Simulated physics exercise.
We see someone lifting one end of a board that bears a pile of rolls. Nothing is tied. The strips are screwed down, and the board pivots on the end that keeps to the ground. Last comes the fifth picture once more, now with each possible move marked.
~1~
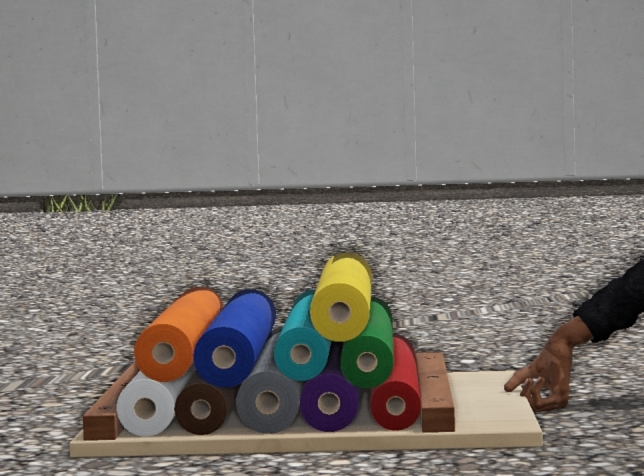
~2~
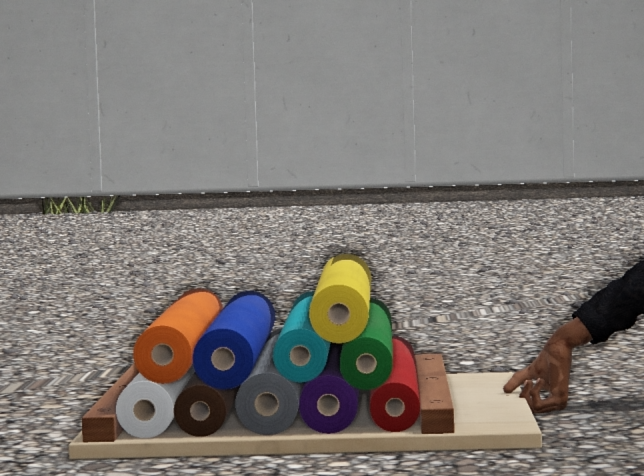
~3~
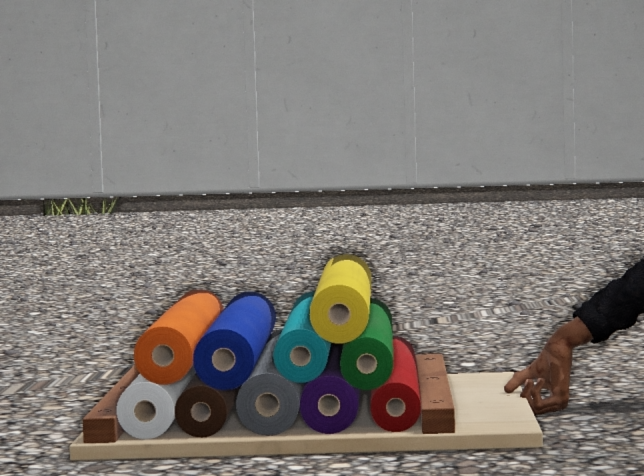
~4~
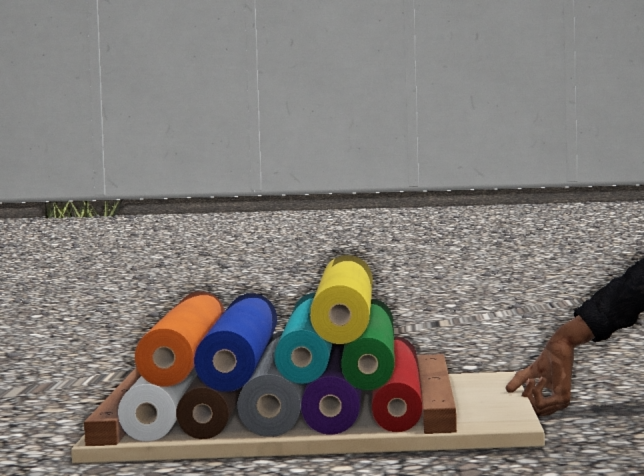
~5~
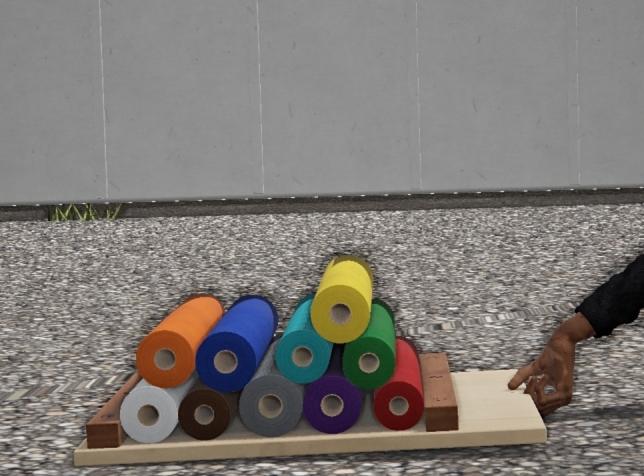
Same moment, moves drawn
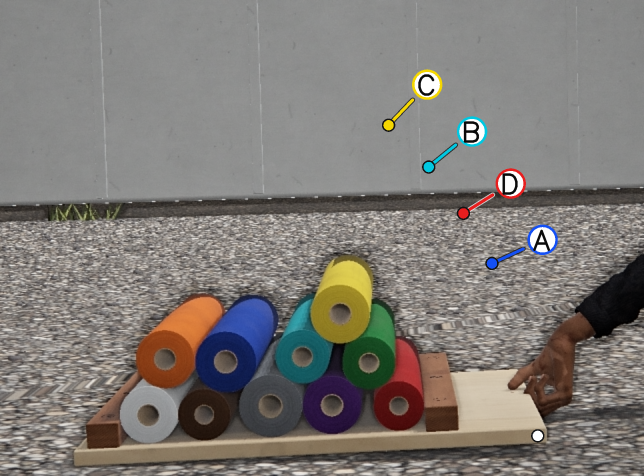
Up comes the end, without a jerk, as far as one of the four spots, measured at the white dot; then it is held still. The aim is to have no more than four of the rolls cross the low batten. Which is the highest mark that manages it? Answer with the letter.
At most to D.
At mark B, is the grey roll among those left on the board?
The grey roll: Yes.
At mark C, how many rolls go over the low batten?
With C, five.
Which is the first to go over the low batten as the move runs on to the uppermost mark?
It is the orange one.
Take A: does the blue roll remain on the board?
No.
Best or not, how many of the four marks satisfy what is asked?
Two of the four.
On the marked copy, A at (492, 263); B at (428, 167); C at (388, 125); D at (463, 214); the white dot at (538, 436).
With D. Early on, board at 18°.
Further on, board at 31°.
At the end, board at 31°, two over the low batten (blue, orange).
As for the rest, A two over the low batten (blue, orange); B five over the low batten; C five over the low batten.
